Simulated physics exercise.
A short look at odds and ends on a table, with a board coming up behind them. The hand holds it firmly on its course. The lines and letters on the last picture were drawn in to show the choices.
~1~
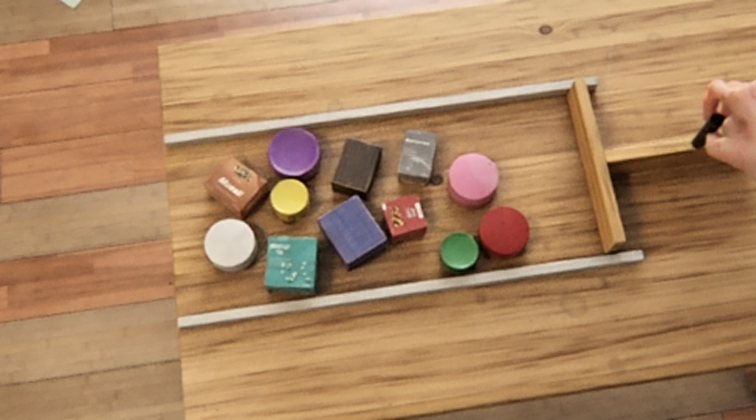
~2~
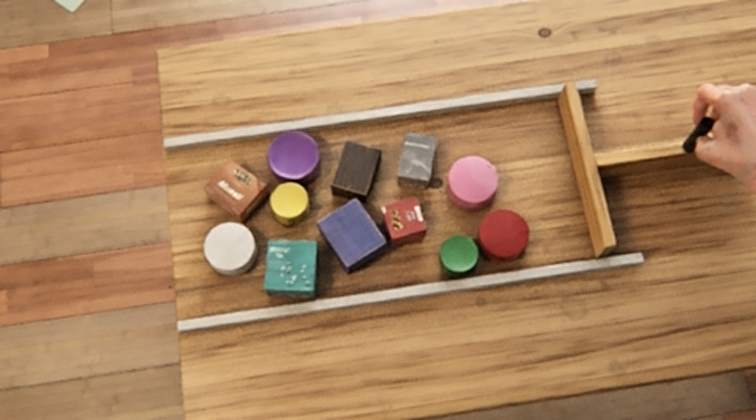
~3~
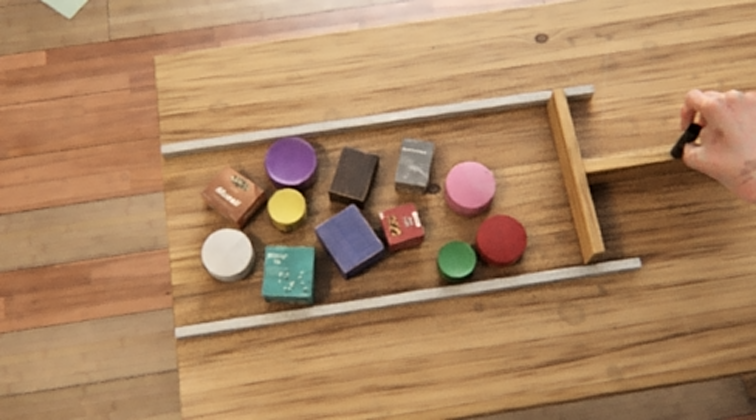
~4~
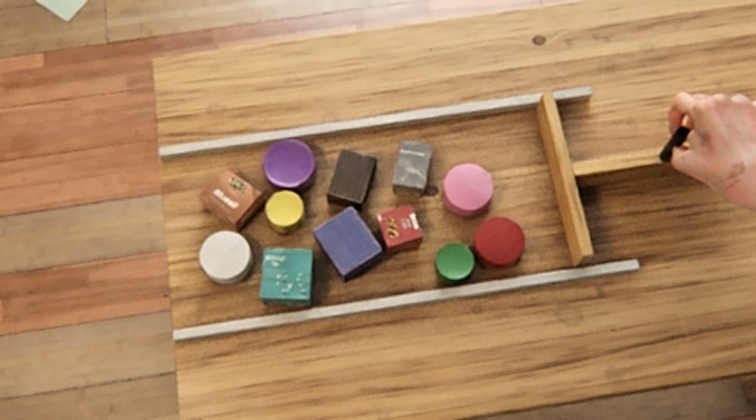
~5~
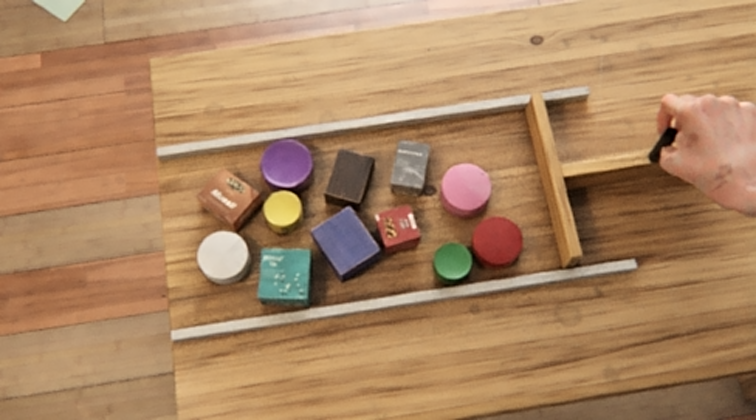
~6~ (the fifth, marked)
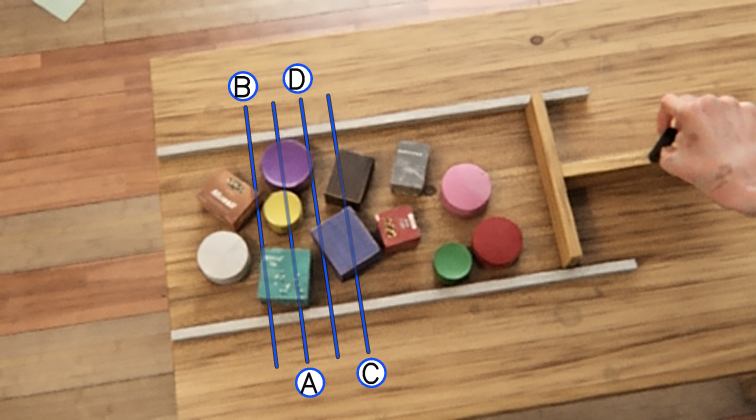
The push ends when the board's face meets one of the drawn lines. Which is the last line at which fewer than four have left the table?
As far as mark A.
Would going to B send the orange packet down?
Yes.
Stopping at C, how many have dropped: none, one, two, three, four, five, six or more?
By then, none.
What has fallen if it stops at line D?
The white tin goes over.
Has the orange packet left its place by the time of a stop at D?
By then, yes.
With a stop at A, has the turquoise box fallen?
Yes.
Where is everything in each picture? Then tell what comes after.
Pink tin (472, 181); black block (357, 169); blue block (353, 233), in the first picture.
Board (590, 161); grey box (417, 161), in the second picture.
Board (579, 167); green jar (456, 262), in the third picture.
Board (567, 171); yellow jar (286, 213), in the fourth picture.
Board (556, 172); red packet (397, 230); orange packet (230, 199); turquoise box (286, 278), in the fifth picture.
On the copy, A at (289, 226); B at (260, 230); C at (347, 217); D at (318, 221).
On A. First, board (461, 186); green jar (405, 275); red pot (438, 248).
Then, board (365, 200); white tin (204, 251); orange packet (213, 208).
Finally, board (291, 211); white tin over the edge; turquoise box over the edge; three fallen.
By contrast, B drops four; C is within the limit but short; D is within the limit but short.
